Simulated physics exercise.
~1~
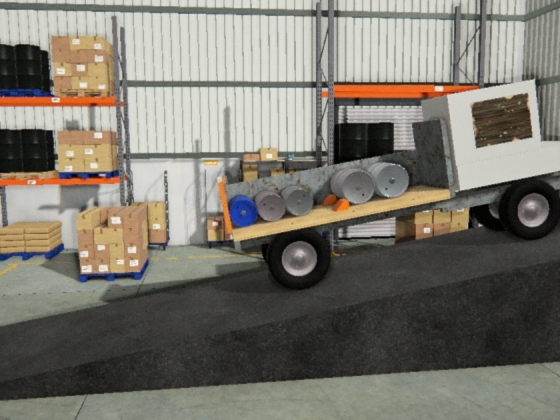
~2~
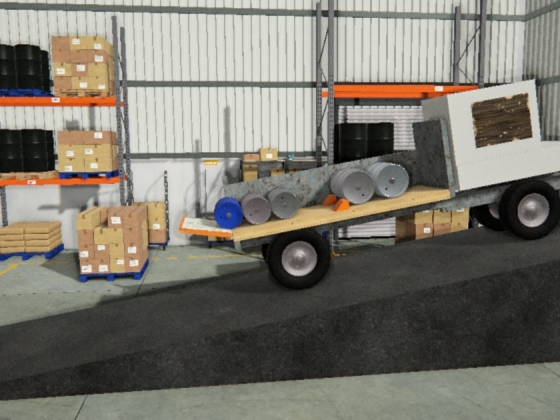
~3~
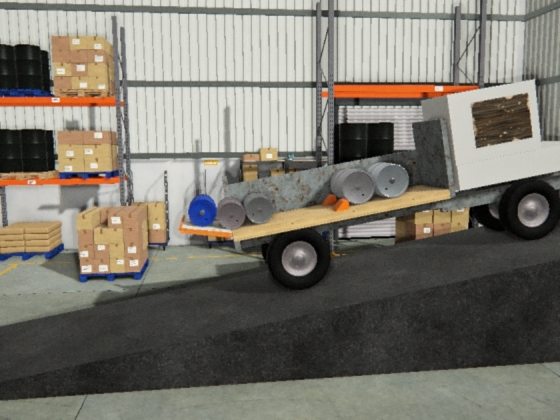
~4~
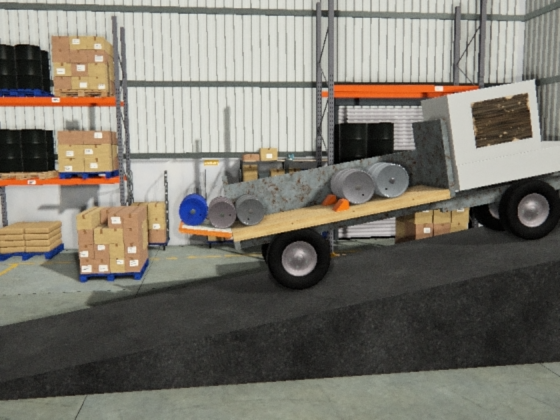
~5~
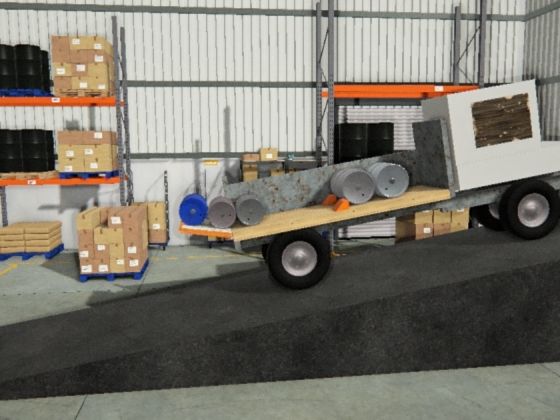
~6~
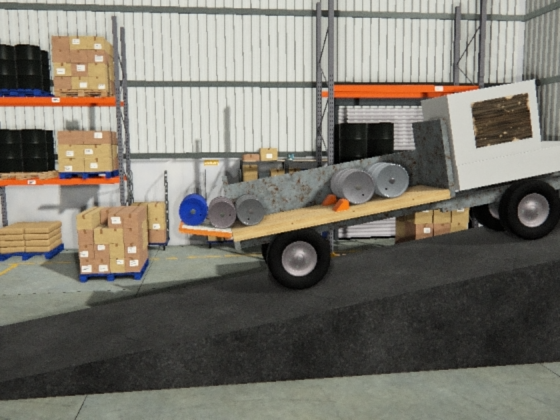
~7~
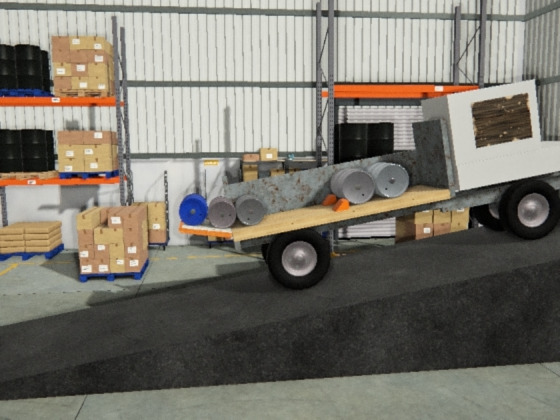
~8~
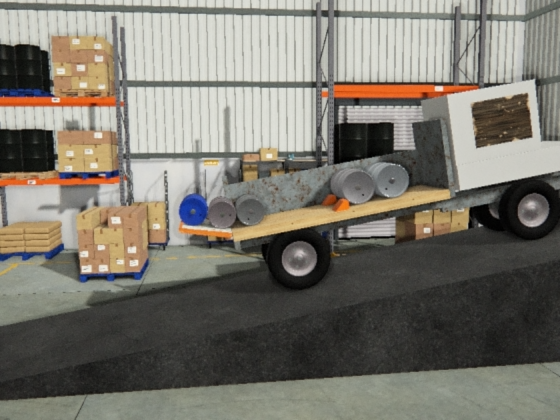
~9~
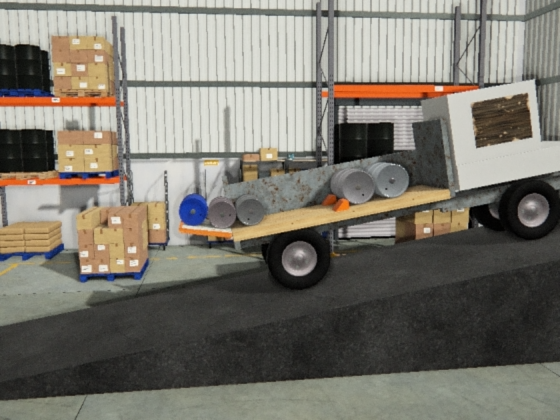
The tailgate drops and the blue keg rolls left onto it, stopping at its edge.
